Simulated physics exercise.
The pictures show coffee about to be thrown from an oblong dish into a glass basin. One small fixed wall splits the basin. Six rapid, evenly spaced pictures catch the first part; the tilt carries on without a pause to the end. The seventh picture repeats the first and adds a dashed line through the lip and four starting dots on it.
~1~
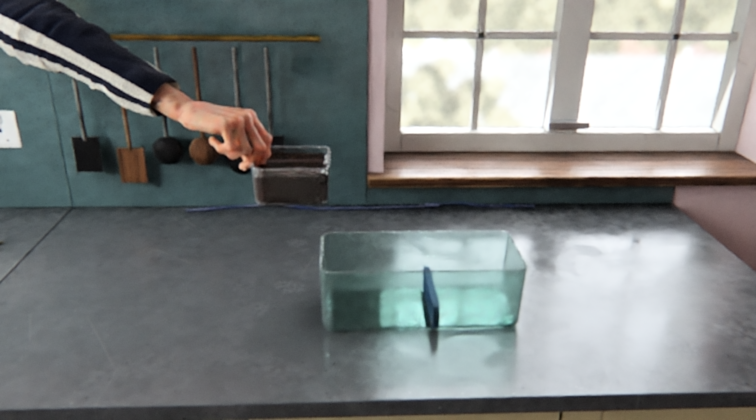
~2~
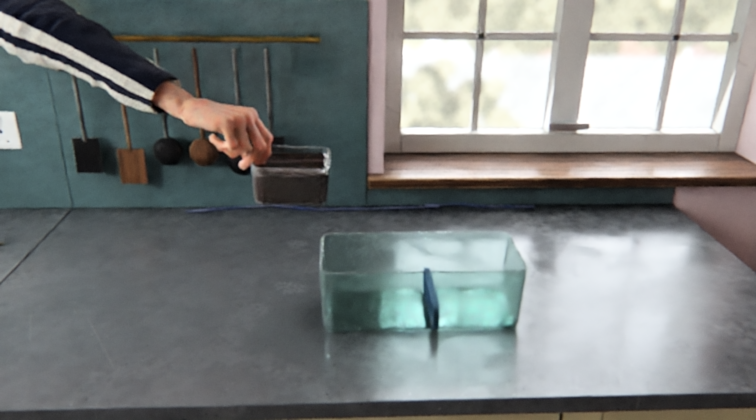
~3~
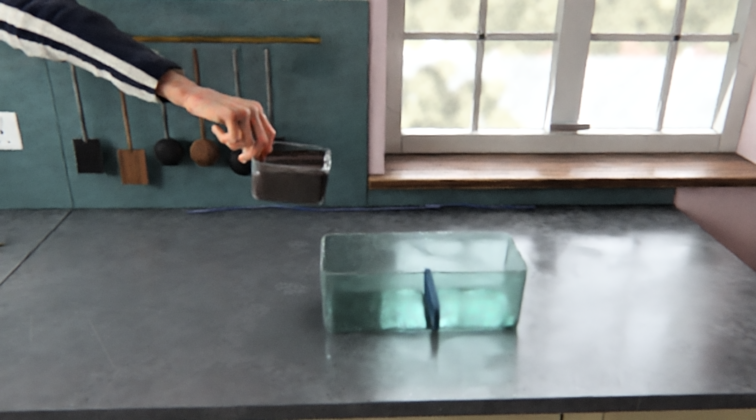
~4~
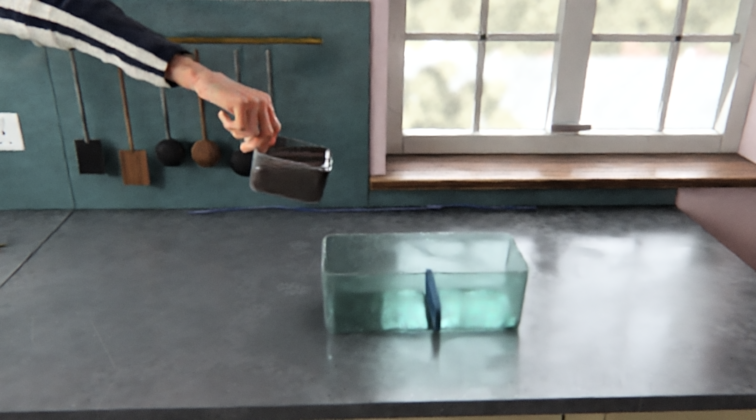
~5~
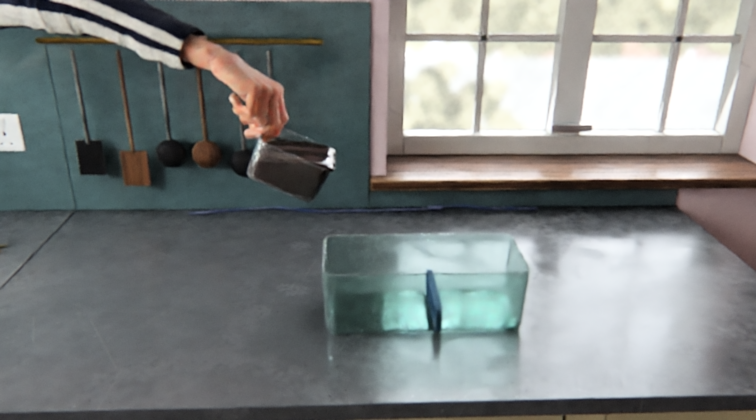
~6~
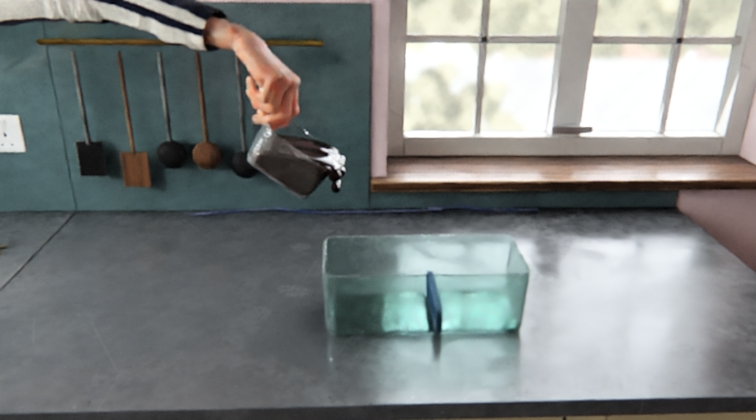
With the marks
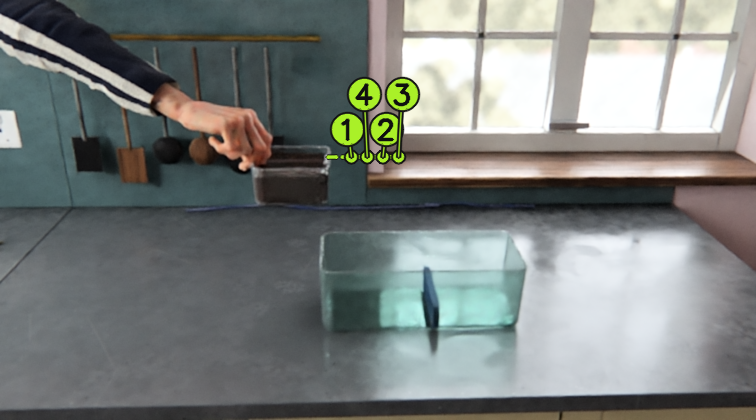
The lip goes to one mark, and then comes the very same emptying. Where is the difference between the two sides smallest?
The answer is place 4.
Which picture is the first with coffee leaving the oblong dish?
In picture 5.
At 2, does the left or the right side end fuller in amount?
The right side.
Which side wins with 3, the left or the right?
More ends on the right.
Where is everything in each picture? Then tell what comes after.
Upright, lip at (328, 157); basin from (323, 327) to (518, 324); top of the wall at (431, 285); nothing has left yet, in the first frame.
Upright, lip at (328, 158); nothing has left yet, in the second frame.
Tipped about 7°, lip at (328, 158); nothing has left yet, in the third frame.
Tipped about 15°, lip at (330, 159); nothing has left yet, in the fourth frame.
Tipped about 25°, lip at (330, 159); coffee is over the lip, down to (330, 159), in the fifth frame.
Tipped about 38°, lip at (331, 161); coffee is over the lip, down to (336, 182), in the sixth frame.
In lime, 1 at (351, 157); 2 at (382, 156); 3 at (398, 156); 4 at (367, 157).
With 1, about 77 % ends left of the wall and 20 % right of it.
With 2, about 24 % ends left of the wall and 74 % right of it.
With 3, about 13 % ends left of the wall and 84 % right of it.
With 4, about 40 % ends left of the wall and 58 % right of it.
